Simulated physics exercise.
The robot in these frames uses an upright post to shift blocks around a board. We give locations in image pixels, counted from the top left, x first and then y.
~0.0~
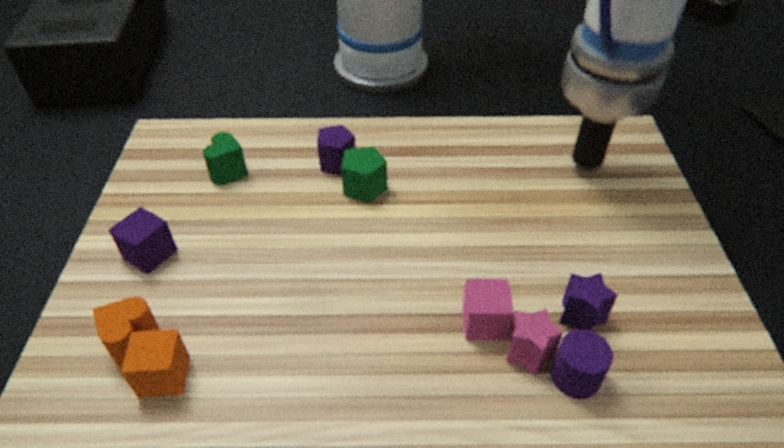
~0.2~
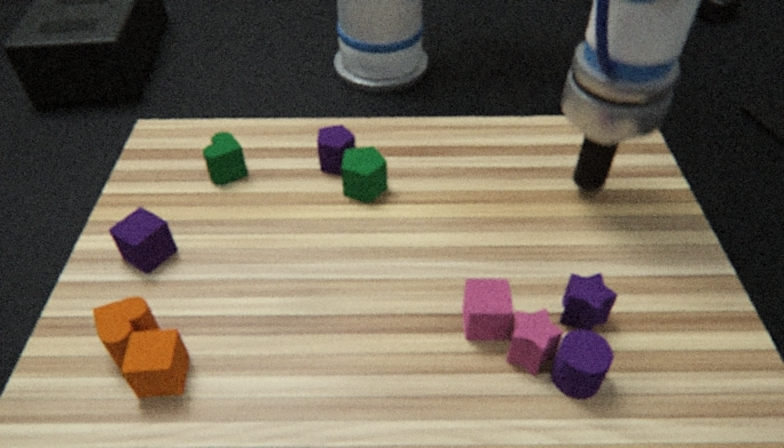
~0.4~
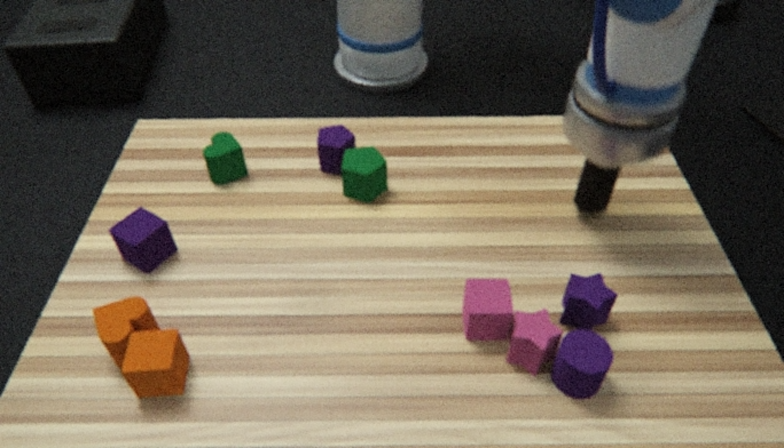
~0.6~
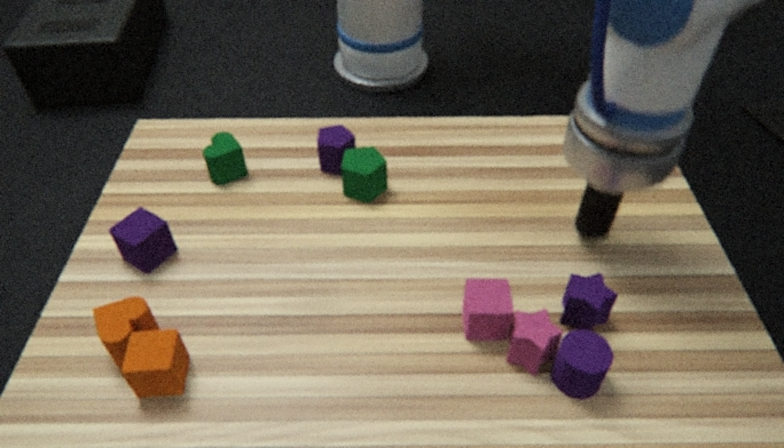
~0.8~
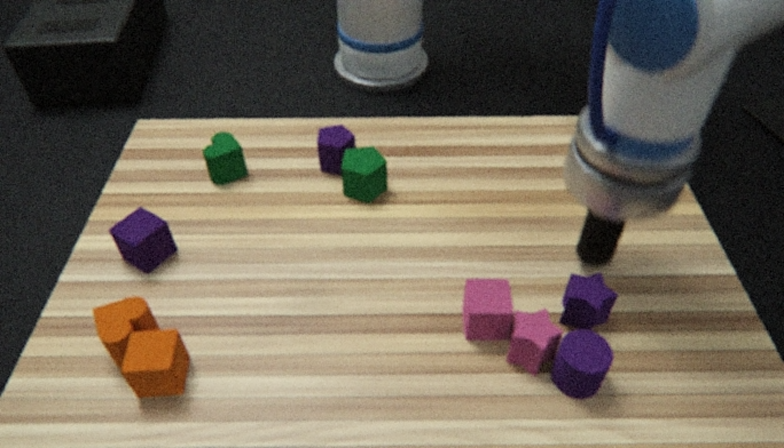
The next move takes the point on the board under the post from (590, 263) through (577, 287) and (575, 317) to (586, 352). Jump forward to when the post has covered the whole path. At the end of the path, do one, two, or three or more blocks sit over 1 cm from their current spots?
The number is two.
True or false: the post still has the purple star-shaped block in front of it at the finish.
Verdict: True.
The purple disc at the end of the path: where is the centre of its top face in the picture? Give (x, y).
Around (593, 396).
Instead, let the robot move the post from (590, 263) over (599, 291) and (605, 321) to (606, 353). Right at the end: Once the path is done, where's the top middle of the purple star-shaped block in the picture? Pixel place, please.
It sits at (578, 318).
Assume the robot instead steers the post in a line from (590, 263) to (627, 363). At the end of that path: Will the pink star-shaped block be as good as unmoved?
It seems so.
On the path given first. One third of the way, post at (581, 278); nothing pushed yet.
Two thirds of the way, post at (579, 308); purple disc at (587, 357); purple star-shaped block at (599, 322).
At the end, post at (590, 342); pink star-shaped block unmoved; purple disc at (593, 396); purple star-shaped block at (613, 360).
